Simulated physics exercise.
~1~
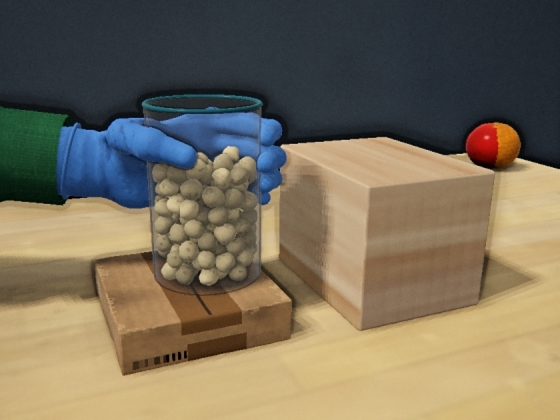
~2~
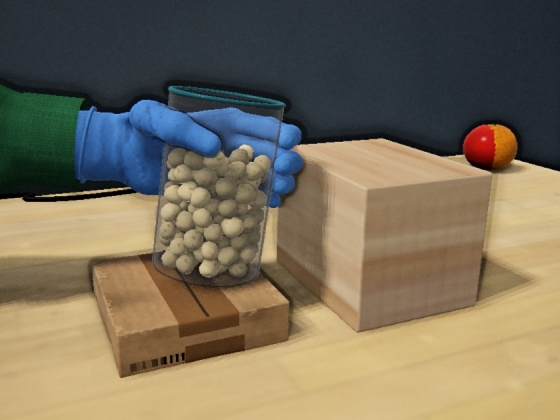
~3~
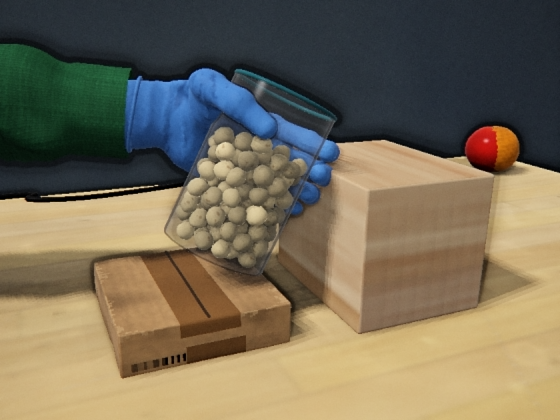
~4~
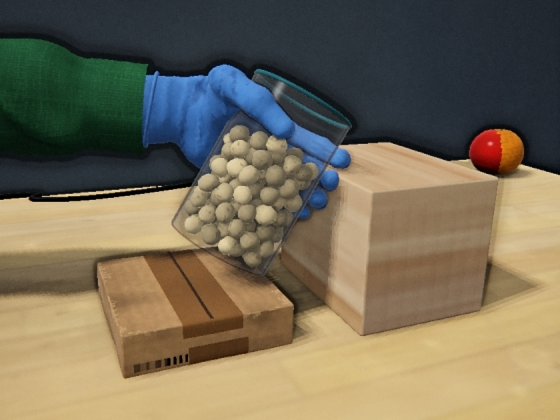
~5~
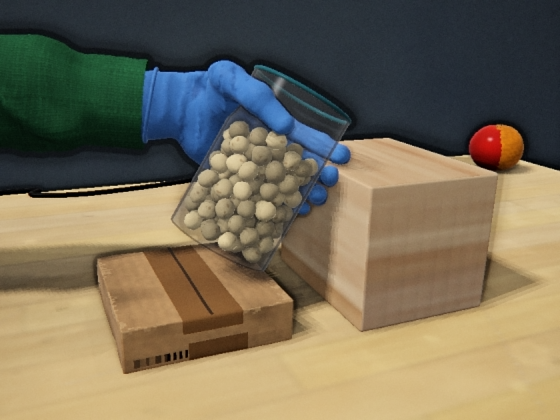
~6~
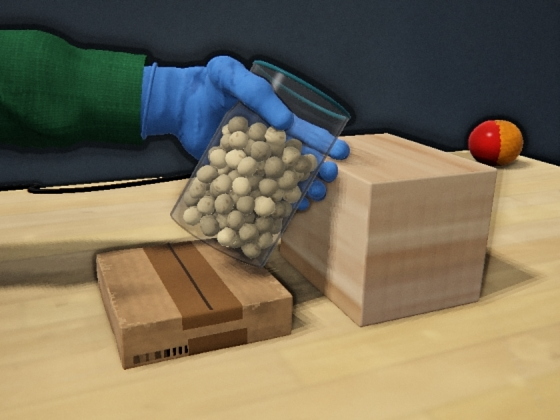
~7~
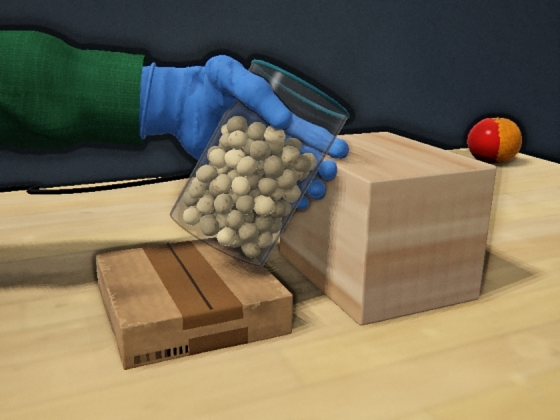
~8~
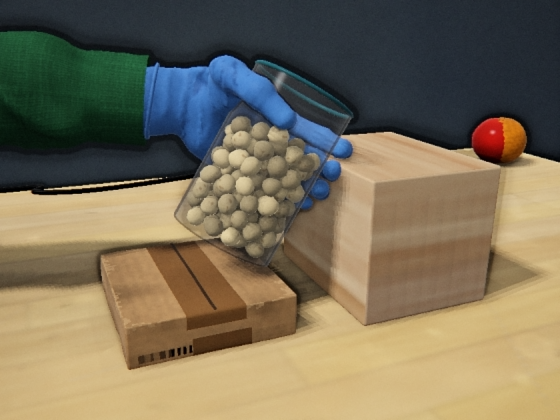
The video shows a blue-gloved hand lifting a clear, open glass of pale round balls off a small cardboard box and tilting it rightward until it leans against a wooden block's edge, where the hand holds it still with all the balls inside.
